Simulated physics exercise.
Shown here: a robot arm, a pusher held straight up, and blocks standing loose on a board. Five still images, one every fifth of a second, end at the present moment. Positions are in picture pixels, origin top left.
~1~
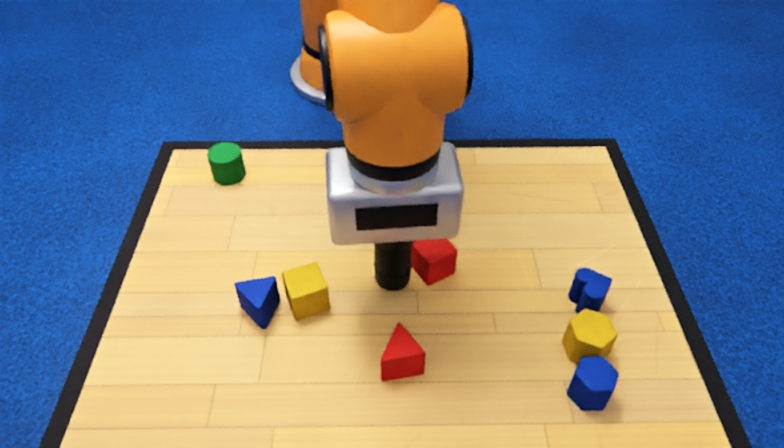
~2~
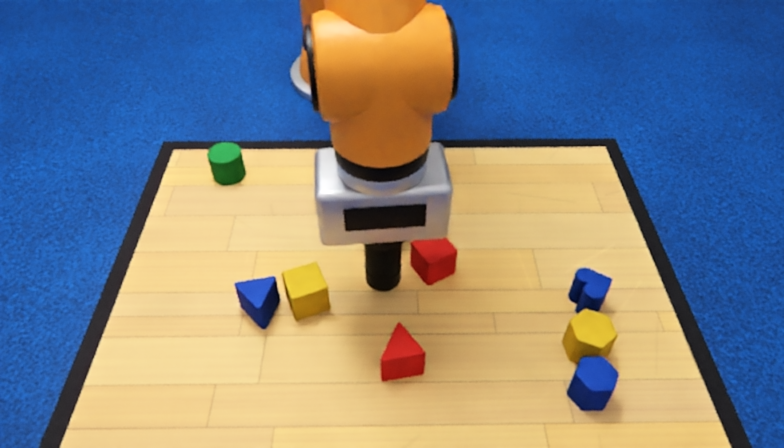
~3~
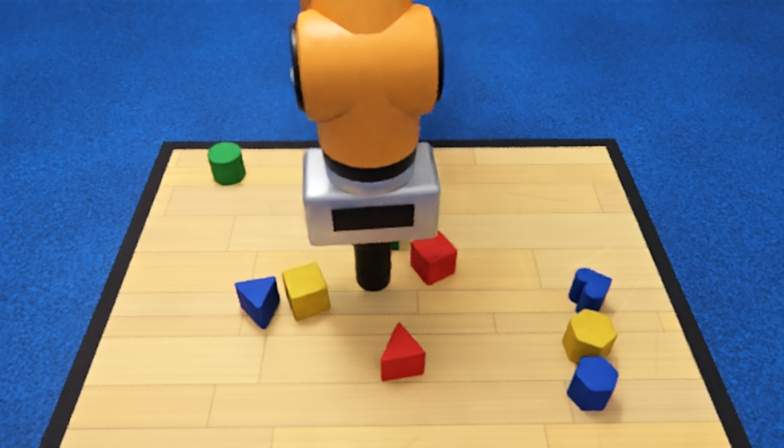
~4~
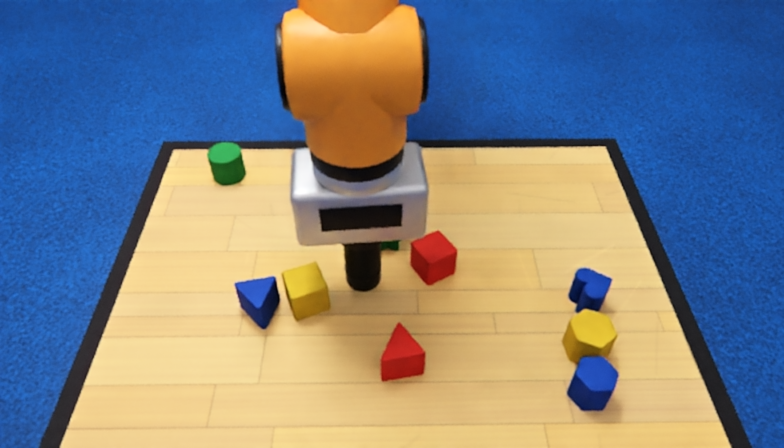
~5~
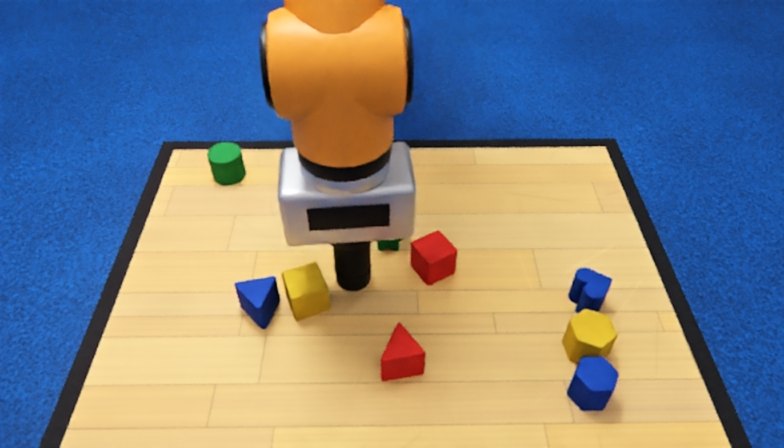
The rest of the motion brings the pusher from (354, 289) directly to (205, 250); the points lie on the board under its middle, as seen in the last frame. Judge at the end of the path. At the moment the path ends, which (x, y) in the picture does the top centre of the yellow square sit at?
So, by the moment the path ends, you'll find the top centre of the yellow square at (277, 278).
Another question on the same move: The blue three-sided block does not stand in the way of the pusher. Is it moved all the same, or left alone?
The push reaches it.
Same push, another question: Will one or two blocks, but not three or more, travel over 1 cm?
Final answer: Yes.
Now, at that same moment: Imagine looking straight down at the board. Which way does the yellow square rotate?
Looking down: Anticlockwise.
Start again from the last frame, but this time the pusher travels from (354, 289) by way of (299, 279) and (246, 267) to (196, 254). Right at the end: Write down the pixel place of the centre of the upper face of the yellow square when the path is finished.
(251, 278)
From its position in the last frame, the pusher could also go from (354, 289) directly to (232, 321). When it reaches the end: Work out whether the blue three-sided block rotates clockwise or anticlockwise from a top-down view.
Viewed from the top, it goes anticlockwise.
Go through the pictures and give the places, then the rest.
Pusher's lower end at (393, 278); blue three-sided block at (256, 289); yellow square at (304, 279); green star-shaped block hidden, in the first frame.
Pusher at (383, 279); blocks still, in the second frame.
Pusher at (374, 279); blocks still, in the third frame.
Pusher at (364, 279); blocks still, in the fourth frame.
Pusher at (354, 278); blue three-sided block at (256, 289); yellow square at (304, 279); green star-shaped block hidden, in the fifth frame.
What follows on the original path. One third of the way, pusher at (301, 265); blue three-sided block at (236, 301), turned 10° anticlockwise; yellow square at (279, 278), turned 40° anticlockwise.
Two thirds of the way, pusher at (249, 252); blue three-sided block at (234, 303); yellow square at (277, 278), turned 50° anticlockwise.
At the end, pusher at (202, 240); blue three-sided block at (234, 303); yellow square at (277, 278), turned 50° anticlockwise; green star-shaped block still.
